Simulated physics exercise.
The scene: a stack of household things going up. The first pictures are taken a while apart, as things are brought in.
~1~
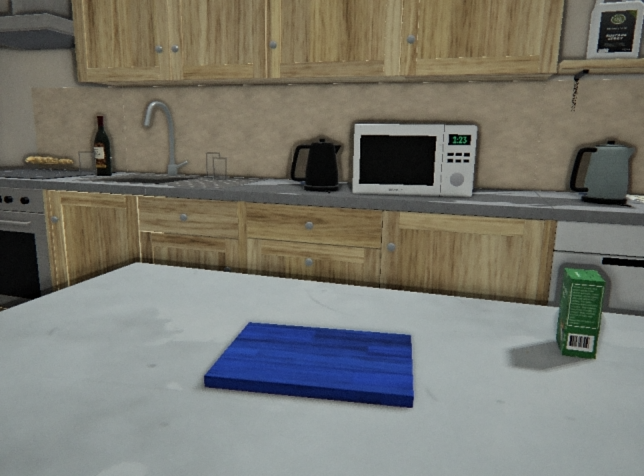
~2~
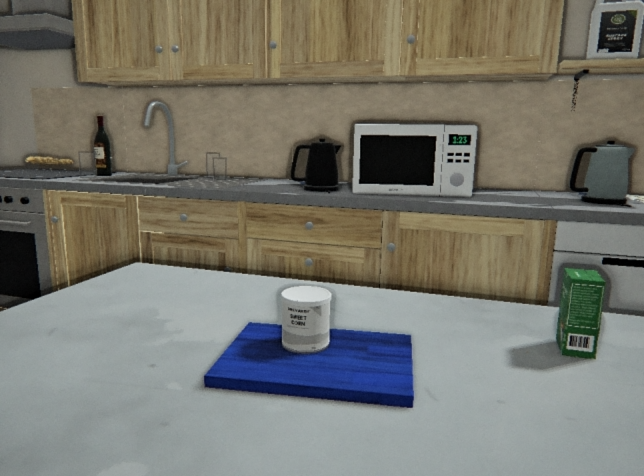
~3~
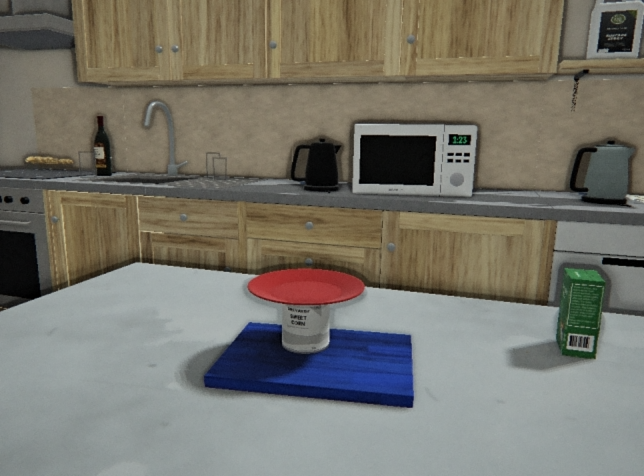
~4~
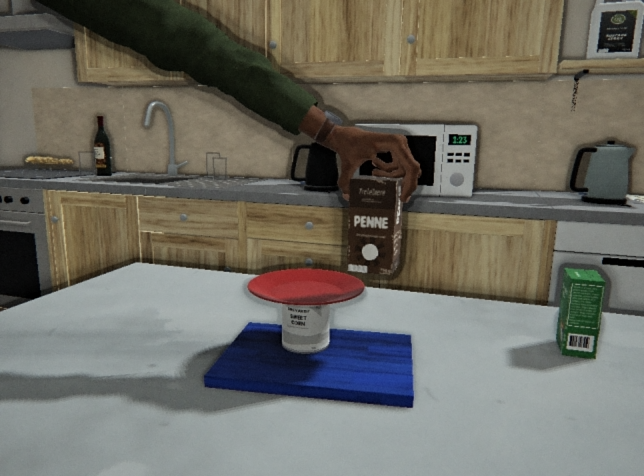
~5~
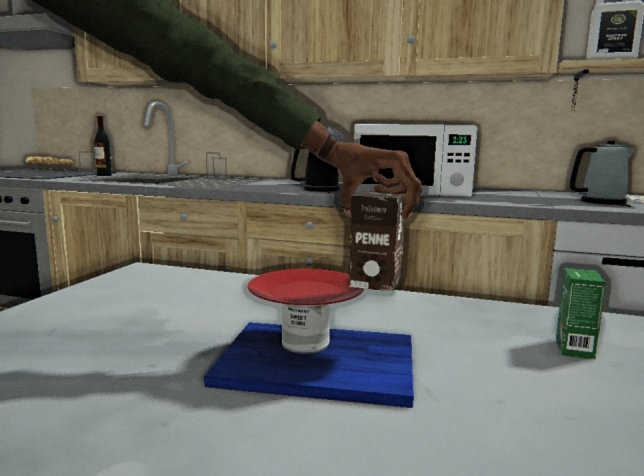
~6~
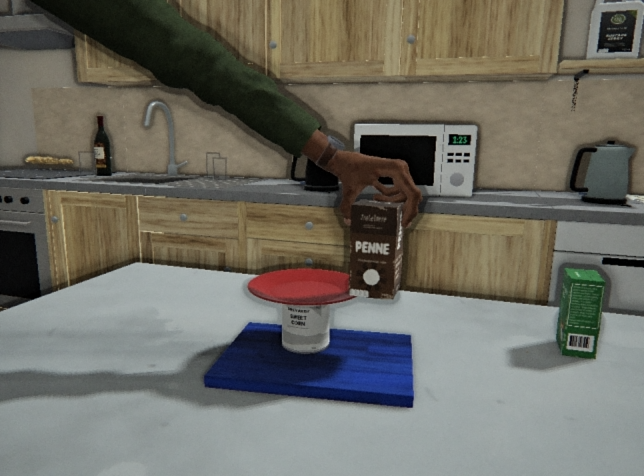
A red plate appeared on top of a white tub that had shown up on a blue board, then a hand lowered a brown penne carton just behind the plate's right side and kept holding it.
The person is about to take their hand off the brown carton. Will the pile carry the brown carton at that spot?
As it turns out, it gives way.
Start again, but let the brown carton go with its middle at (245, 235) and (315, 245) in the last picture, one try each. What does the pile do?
First, it loses its balance; second, it keeps its balance.
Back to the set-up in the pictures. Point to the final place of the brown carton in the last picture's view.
Near (557, 349).
Then, 0.40 s after the last picture, brown carton now fallen.
Then, 0.60 s after the last picture, things are still on the move.
Then, 1.40 s after the last picture, nothing new.
At rest, fallen, brown carton; the other 4 in place. Seen from the same camera at the end, brown carton near (558, 349). The pile loses its balance.
